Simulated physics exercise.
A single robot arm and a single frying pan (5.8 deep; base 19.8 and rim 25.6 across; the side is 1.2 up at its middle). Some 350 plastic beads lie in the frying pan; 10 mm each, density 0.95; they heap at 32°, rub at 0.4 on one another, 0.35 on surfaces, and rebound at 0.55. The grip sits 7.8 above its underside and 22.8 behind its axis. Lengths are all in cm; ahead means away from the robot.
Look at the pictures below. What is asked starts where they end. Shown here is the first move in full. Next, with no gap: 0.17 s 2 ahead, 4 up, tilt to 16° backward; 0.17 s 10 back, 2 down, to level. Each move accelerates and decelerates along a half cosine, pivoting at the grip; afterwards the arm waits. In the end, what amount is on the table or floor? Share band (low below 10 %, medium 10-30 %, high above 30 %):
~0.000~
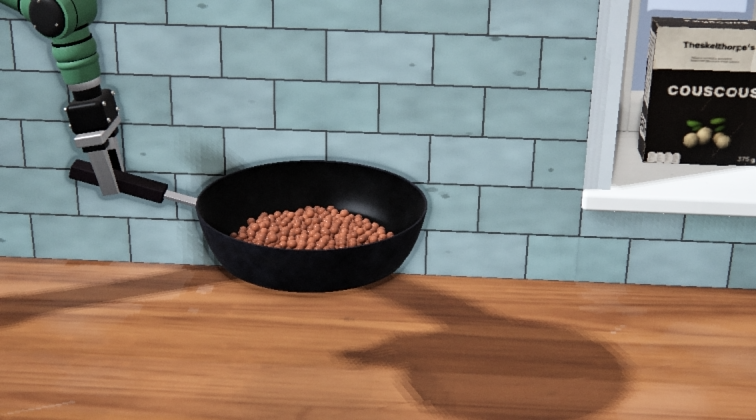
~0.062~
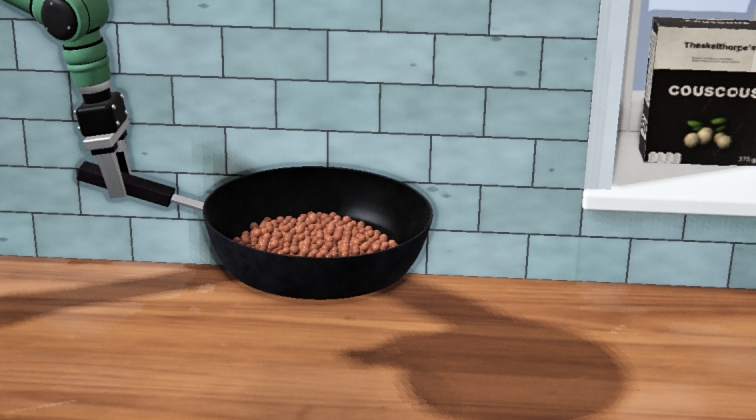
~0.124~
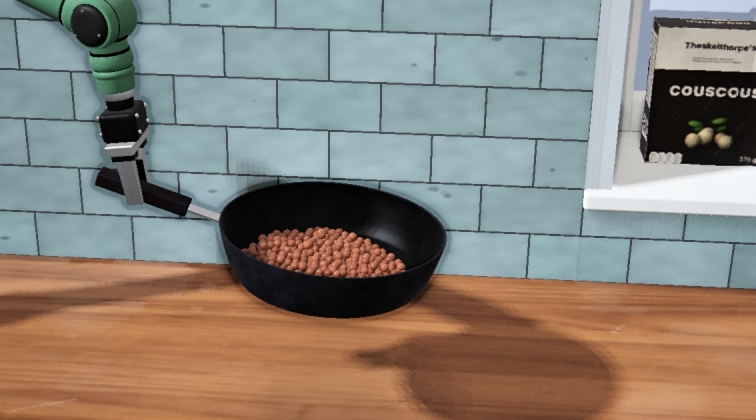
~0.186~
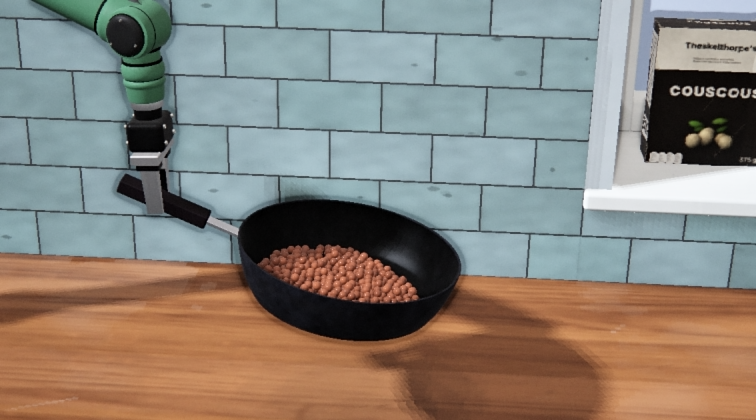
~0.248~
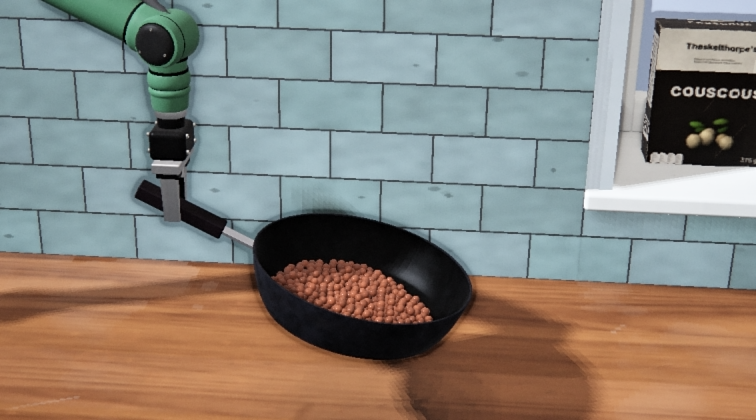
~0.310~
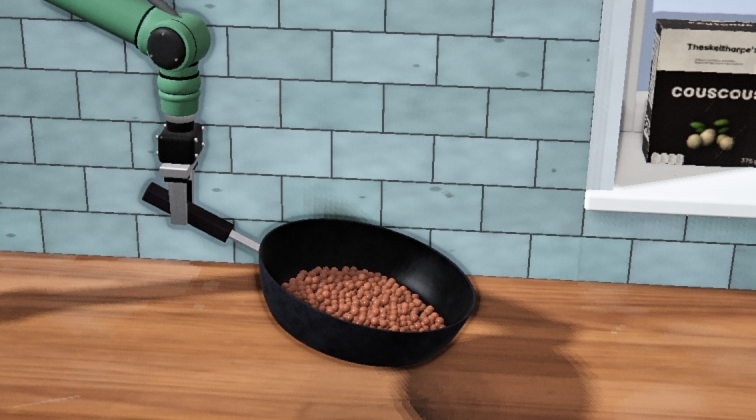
It is high, above 30 %.
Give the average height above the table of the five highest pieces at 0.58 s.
44 cm or thereabouts.
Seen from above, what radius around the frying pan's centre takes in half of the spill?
It's around 24 cm.
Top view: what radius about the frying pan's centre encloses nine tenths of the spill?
60 cm.
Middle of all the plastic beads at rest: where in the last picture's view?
The centre sits near pixel (410, 411).
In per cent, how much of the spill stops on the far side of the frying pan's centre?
Around 90 percent.
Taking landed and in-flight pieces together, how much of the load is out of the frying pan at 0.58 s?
Roughly 55 per cent.
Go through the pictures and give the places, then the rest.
In the first picture, the frying pan middle at (312, 227), level; upper third of the load around (312, 240), from x 225 to 395, top at y 210; 349 in the frying pan.
In the second picture, the frying pan middle at (318, 234), tilted 1° forward; upper third of the load around (305, 246), from x 230 to 400, top at y 215.
In the third picture, the frying pan middle at (331, 251), tilted 4° forward; upper third of the load around (282, 259), from x 240 to 405, top at y 230.
In the fourth picture, the frying pan middle at (346, 272), tilted 9° forward; upper third of the load around (293, 277), from x 255 to 415, top at y 250.
In the fifth picture, the frying pan middle at (358, 288), tilted 12° forward; upper third of the load around (306, 291), from x 270 to 430, top at y 265.
In the sixth picture, the frying pan middle at (362, 294), tilted 13° forward; upper third of the load around (319, 298), from x 280 to 445, top at y 270; 349 in the frying pan.
After 0.45 s, tilted 13° backward, highest piece 32 above the table; 349 in the frying pan.
After 0.58 s, tilted 6° backward, highest piece 45 above the table; 157 in the frying pan, 192 in flight or on a rim.
After 0.85 s, level, highest piece 31 above the table; 167 on the table or floor, 106 in the frying pan, 76 in flight or on a rim.
After 1.90 s, level, highest piece 22 above the table; 243 on the table or floor, 106 in the frying pan.
In the end, 243 on the table or floor, 106 in the frying pan. That is 70 % on the table or floor.
